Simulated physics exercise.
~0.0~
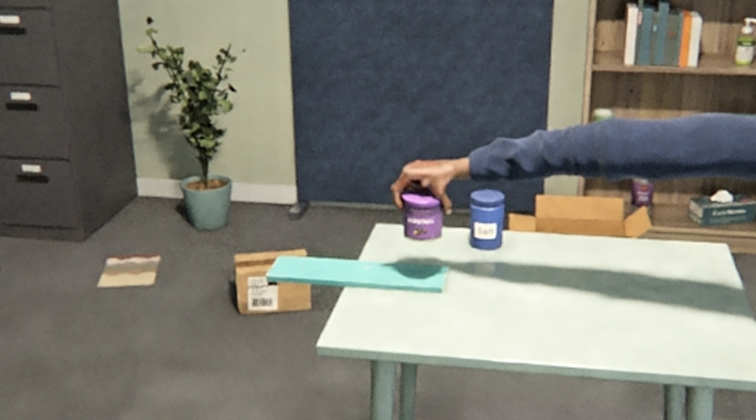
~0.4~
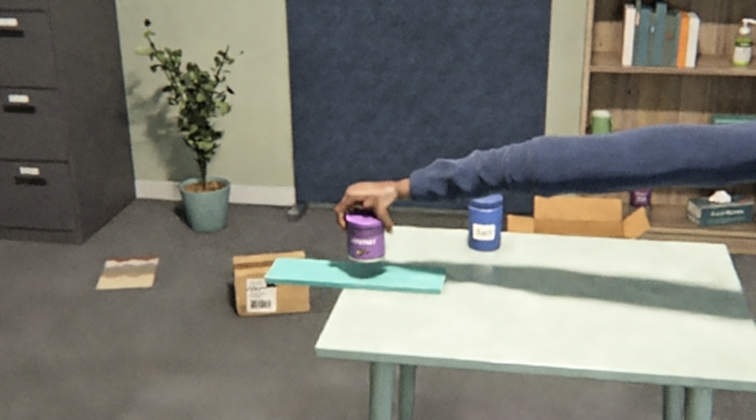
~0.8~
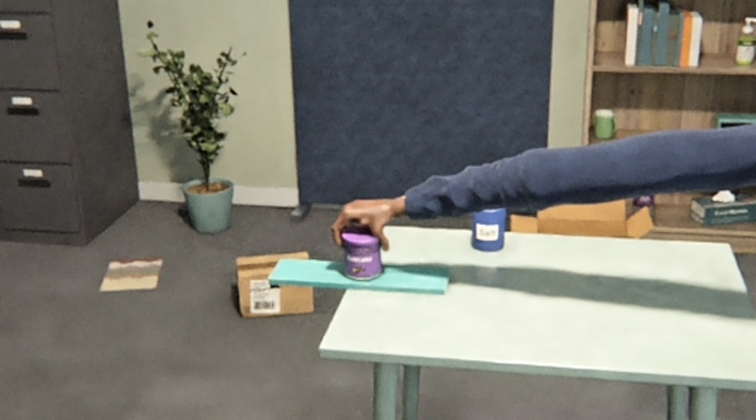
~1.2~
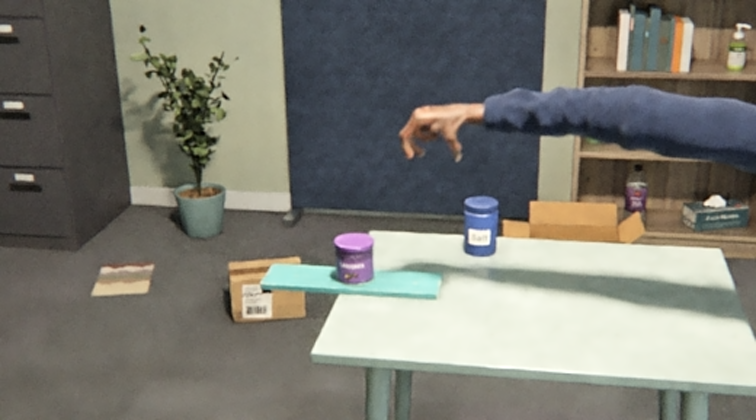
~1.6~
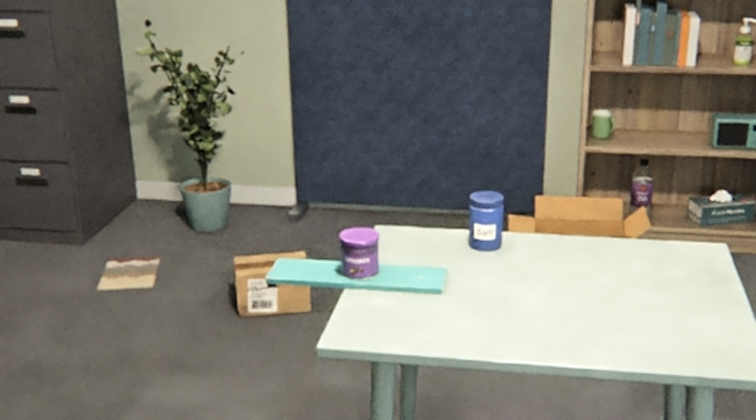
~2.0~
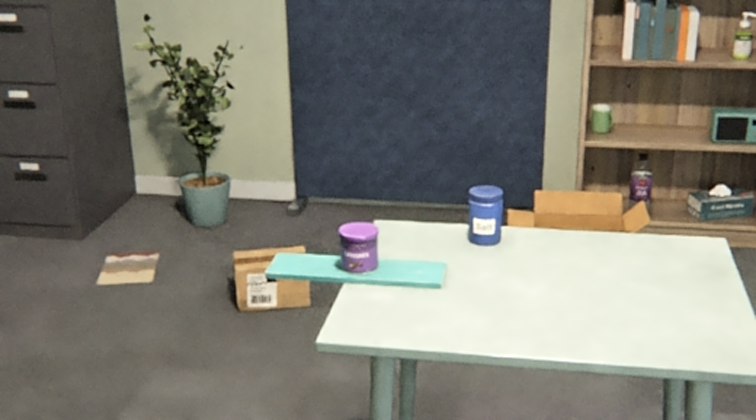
A turquoise board juts out over the left edge of a pale table in an office-like room, seen from the front by a slightly swaying camera, with a plant and cabinet to the left and shelves to the right. A hand in a blue sleeve grips a purple tin near a blue jar at the back of the table. It carries the tin left and lowers it onto the board, past the table's edge. The fingers let go and the arm draws back out of view. The board stays level, with the tin resting on it and the jar unmoved.
